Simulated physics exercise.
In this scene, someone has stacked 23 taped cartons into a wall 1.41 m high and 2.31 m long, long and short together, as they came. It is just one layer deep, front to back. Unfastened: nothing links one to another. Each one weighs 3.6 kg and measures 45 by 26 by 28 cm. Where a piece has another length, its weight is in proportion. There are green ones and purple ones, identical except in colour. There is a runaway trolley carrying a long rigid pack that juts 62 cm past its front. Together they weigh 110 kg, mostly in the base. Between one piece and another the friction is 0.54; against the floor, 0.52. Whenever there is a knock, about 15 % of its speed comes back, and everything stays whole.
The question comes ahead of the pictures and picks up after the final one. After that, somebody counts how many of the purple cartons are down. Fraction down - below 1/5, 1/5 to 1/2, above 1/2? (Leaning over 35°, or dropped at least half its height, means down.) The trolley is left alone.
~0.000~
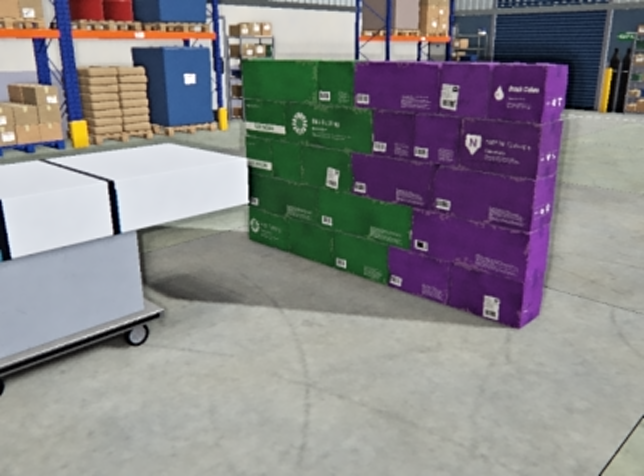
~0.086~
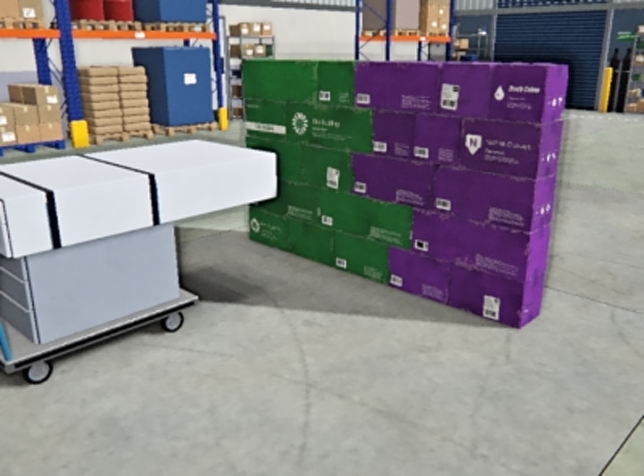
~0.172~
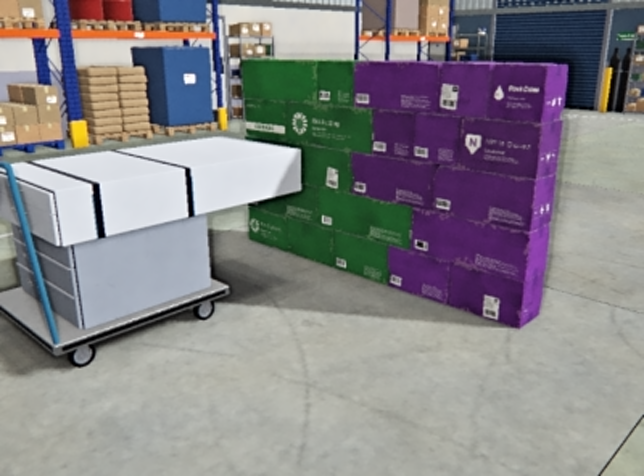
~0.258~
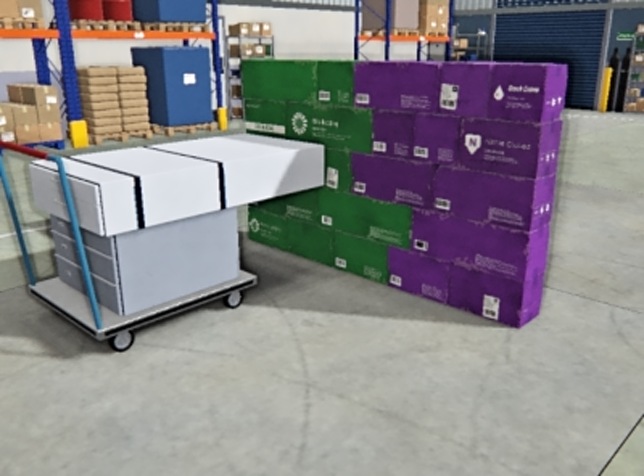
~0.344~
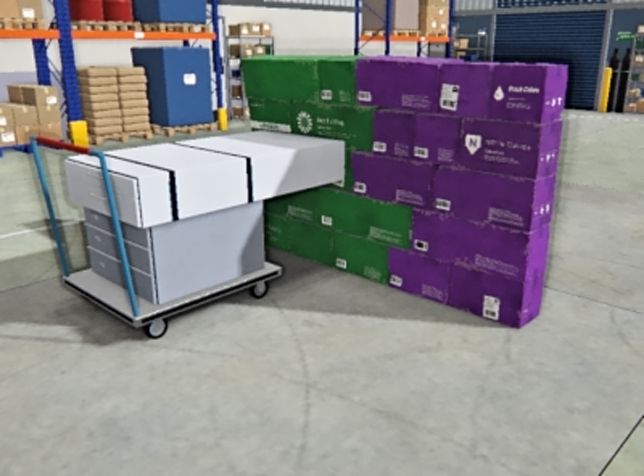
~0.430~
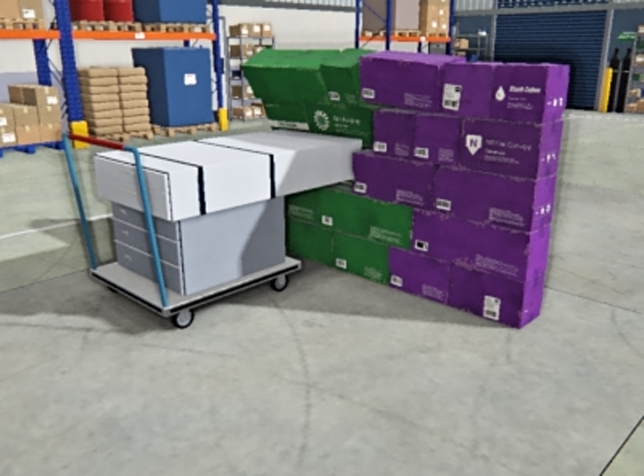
The loss is minor, below a fifth.
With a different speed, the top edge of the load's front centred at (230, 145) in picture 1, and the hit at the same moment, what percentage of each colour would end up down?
You'd end up with green at 70 per cent down and purple at 0 per cent.
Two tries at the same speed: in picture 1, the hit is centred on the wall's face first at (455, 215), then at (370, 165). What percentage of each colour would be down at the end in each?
Down by colour - green: 40%, then 20%; purple: 80%, then 50%.
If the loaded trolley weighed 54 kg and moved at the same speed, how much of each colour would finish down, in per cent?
You'd get green at 60 and purple at 0 per cent down.
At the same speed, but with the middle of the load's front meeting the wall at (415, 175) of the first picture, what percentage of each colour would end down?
Then green 20, purple 70 per cent.
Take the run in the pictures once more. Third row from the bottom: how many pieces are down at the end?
I count 3 down there.
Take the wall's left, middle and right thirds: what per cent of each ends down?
In percent, the thirds read 60 on the left, 40 in the middle and 0 on the right.
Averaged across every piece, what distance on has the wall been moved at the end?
Roughly 60 cm.
Around 0.60 s, load 55 cm past the wall's line, still rolling; none of the 11 purple cartons down (5 of 23 in all colours); top purple carton unmoved; top green carton tipped 71°, 15 cm lower.
Around 0.84 s, load 90 cm past the wall's line, still rolling; none of the 11 purple cartons down (7 of 23 in all colours); top purple carton unmoved; top green carton on its side.
Around 1.32 s, load 1.36 m past the wall's line, still rolling; none of the 11 purple cartons down (7 of 23 in all colours); top purple carton unmoved; top green carton on its side.
Finally (2.4 s), load 1.59 m past the wall's line, stopped; none of the 11 purple cartons down (7 of 23 in all colours); top purple carton unmoved; top green carton on its side. That is 0 per cent. Seen by the last camera, middles, top purple carton near (529, 92), top green carton near (383, 105).
